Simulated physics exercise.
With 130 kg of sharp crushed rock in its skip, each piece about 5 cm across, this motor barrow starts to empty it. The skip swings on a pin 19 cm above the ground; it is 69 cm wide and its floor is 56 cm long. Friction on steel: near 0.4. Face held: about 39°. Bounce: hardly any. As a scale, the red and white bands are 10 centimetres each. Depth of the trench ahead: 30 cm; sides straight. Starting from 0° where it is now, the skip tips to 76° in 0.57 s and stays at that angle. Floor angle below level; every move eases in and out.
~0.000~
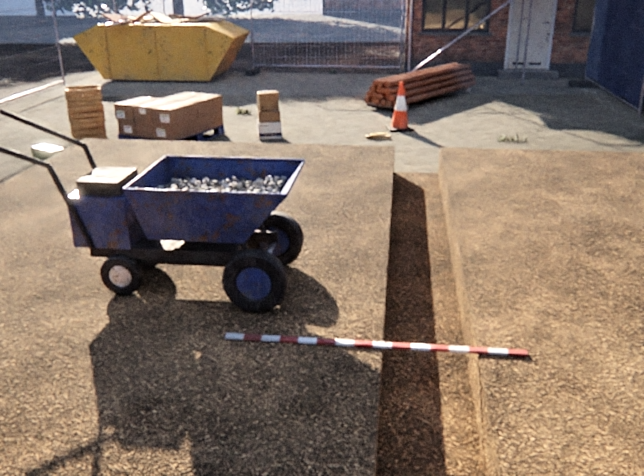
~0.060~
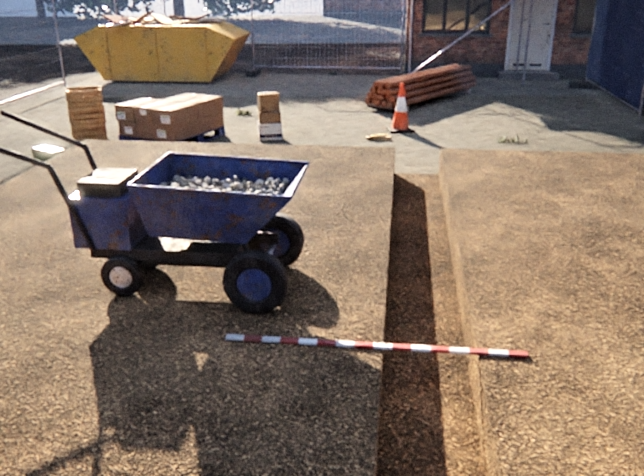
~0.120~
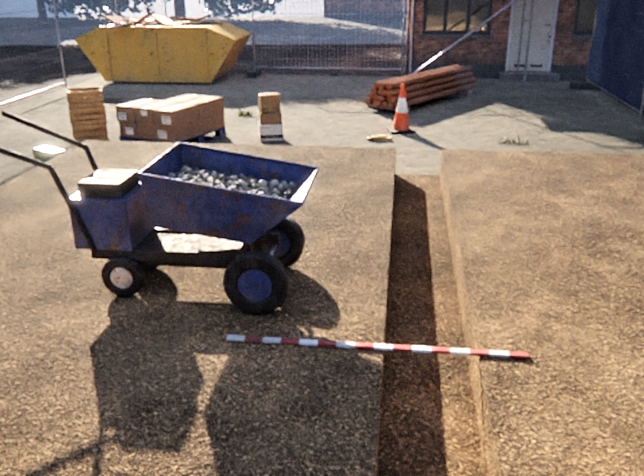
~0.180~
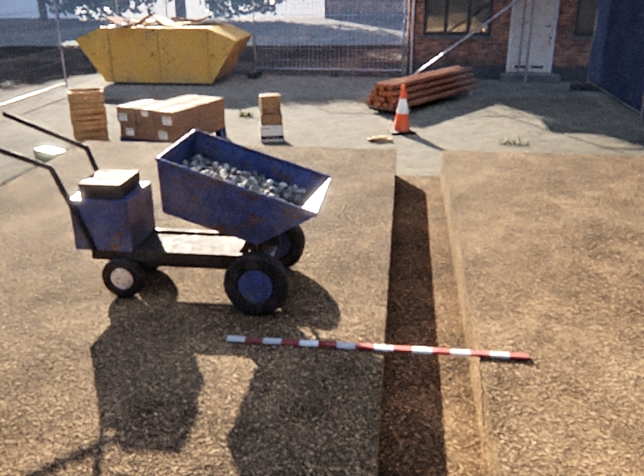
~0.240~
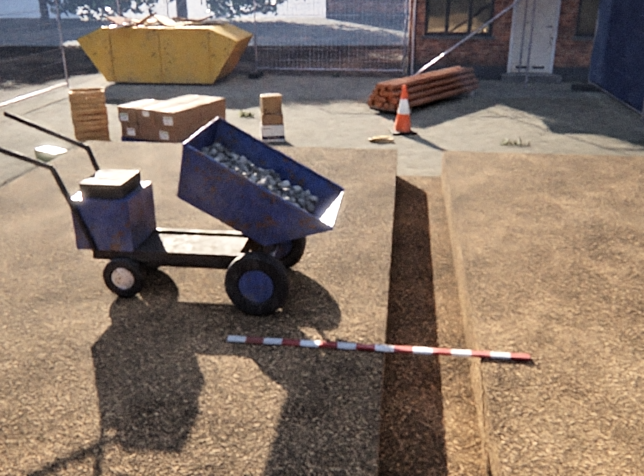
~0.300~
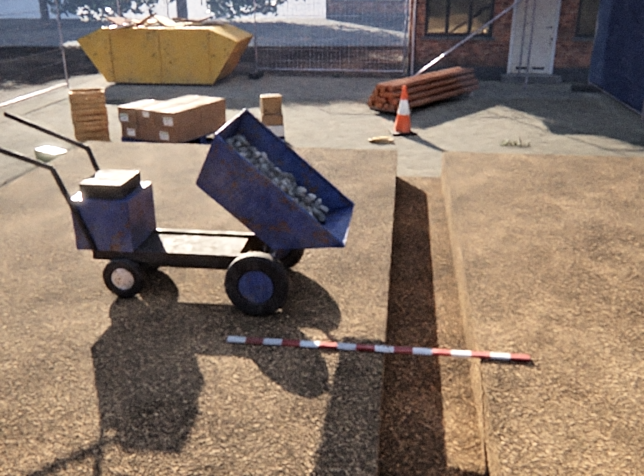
The footage shows a blue motor barrow loaded with grey crushed rock beside a narrow trench crossed by a red and white striped pole, its skip tilting steadily forward to the right while the wheeled base stays still.
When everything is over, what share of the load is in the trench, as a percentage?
Close to 80 in a hundred.
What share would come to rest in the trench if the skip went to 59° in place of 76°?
About 45 per cent would end up in the trench.
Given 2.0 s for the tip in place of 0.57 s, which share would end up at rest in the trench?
It would be near 60 percent.
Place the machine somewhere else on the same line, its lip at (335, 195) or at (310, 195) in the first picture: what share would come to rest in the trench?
Roughly 90 percent for the first, and 100 percent for the second.
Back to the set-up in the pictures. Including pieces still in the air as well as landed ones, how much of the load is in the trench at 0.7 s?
Approx. 20 % of the load.
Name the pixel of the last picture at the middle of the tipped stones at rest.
The middle should be near (428, 331).
After 0.4 s the floor is at 65°; 100 % in the skip; the foremost stones are at (342, 256).
After 0.7 s the floor is at 76°; 70 % in the skip, 12 % short of the trench, 18 % in the trench; the foremost stones are at (417, 305).
After 1.0 s the floor is at 76°; 10 % in the skip, 16 % short of the trench, 74 % in the trench; the foremost stones are at (465, 337).
After 3.0 s the floor is at 76°; 4 % in the skip, 15 % short of the trench, 80 % in the trench; the foremost stones are at (465, 339).
